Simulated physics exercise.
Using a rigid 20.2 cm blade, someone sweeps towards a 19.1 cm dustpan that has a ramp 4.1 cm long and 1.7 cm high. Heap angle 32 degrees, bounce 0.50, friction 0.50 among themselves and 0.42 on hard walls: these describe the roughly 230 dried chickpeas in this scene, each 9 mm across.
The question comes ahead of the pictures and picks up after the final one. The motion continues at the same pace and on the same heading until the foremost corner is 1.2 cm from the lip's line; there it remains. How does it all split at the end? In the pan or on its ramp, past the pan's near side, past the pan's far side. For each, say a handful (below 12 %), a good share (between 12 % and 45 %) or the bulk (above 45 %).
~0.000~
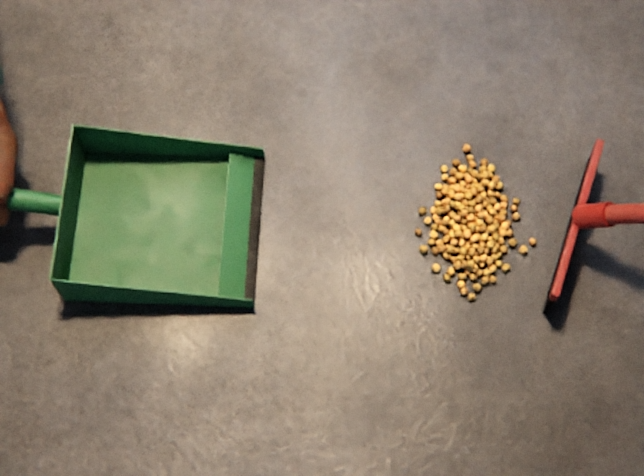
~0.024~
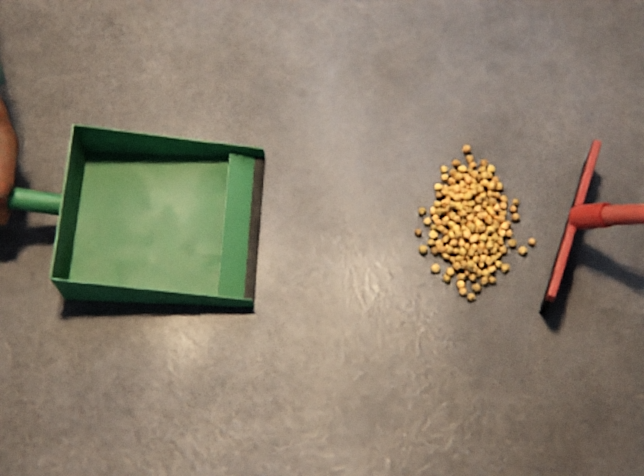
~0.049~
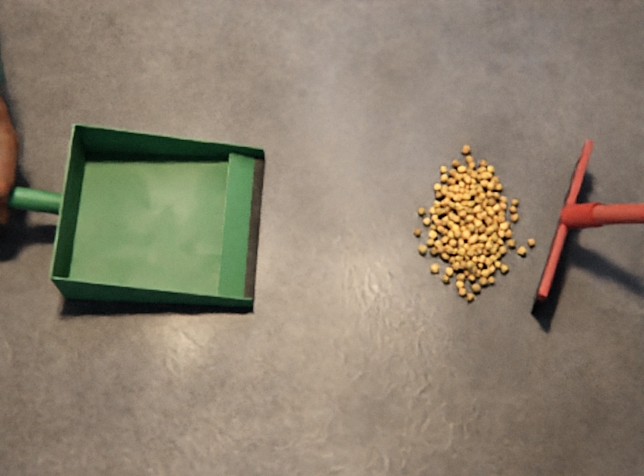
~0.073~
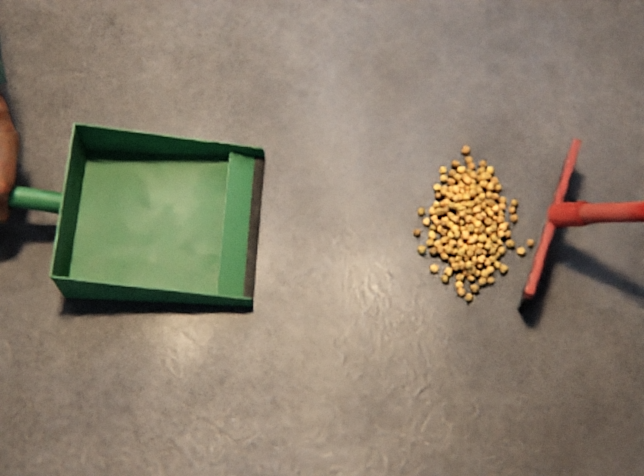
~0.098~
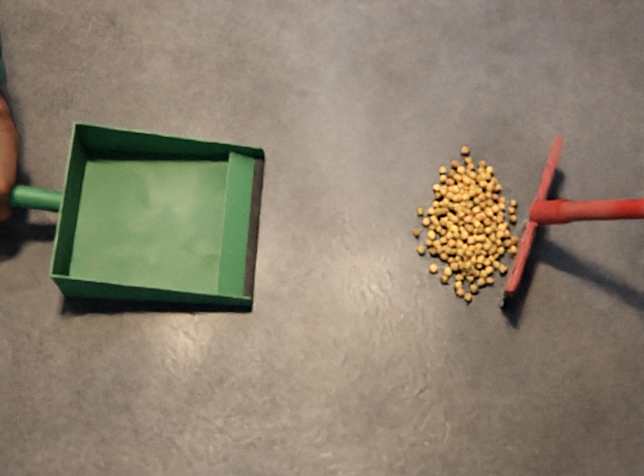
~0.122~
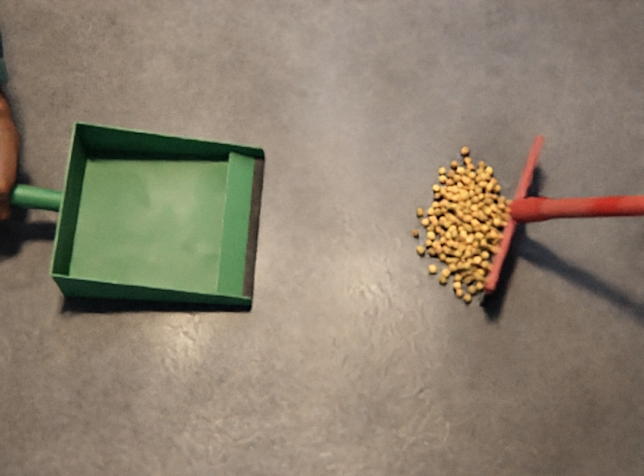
Pan: Moderate. Near side: Small. Far side: Moderate.
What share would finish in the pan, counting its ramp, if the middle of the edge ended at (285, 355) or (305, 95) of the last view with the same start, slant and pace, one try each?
Roughly 0 % and 5 %.
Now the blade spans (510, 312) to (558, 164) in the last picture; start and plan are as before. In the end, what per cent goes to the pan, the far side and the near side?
Per cent by place - pan 0, far side 10, near side 10.
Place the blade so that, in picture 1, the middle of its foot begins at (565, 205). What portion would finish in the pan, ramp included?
Roughly 25 percent, ramp included.
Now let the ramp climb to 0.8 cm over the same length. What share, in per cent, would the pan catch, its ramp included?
Estimated share: Around 30 in a hundred.
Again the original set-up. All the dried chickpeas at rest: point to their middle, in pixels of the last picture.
(264, 172) or so.
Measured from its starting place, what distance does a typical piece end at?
26 cm or thereabouts.
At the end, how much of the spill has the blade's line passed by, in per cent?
Something like 5 per cent, roughly.
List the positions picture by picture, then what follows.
The first frame shows blade from (554, 296) to (598, 147), moved 0.0 cm, 0 of the pieces shifted so far; middle of the pieces at (469, 223); pan at (151, 226).
The second frame shows blade from (551, 296) to (595, 148), moved 0.3 cm, 0 of the pieces shifted so far; middle of the pieces at (468, 224).
The third frame shows blade from (542, 296) to (587, 148), moved 1.1 cm, 0 of the pieces shifted so far; middle of the pieces at (468, 224).
The fourth frame shows blade from (529, 294) to (575, 147), moved 2.5 cm, 0 of the pieces shifted so far; middle of the pieces at (467, 224).
The fifth frame shows blade from (510, 291) to (558, 145), moved 4.5 cm, 2 of the pieces shifted so far; middle of the pieces at (466, 225).
The sixth frame shows blade from (489, 289) to (538, 143), moved 6.7 cm, 58 of the pieces shifted so far; middle of the pieces at (465, 223); pan at (151, 224). The blade's pace is about 0.93 m/s, heading 7 degrees away from the viewer's side.
After 0.27 s, middle of the blade 16 cm from the lip; 0 % over the lip, far side 20 %, near side 0 %.
After 0.37 s, middle of the blade 7 cm from the lip; 0 % over the lip, far side 30 %, near side 0 %.
Then, at 0.60 s, middle of the blade 4 cm from the lip; 25 % over the lip, far side 35 %, near side 5 %.
In the end, at 1.0 s, pan 25 %, near side 5 %, far side 35 %, in front of the lip or behind the blade 35 %.
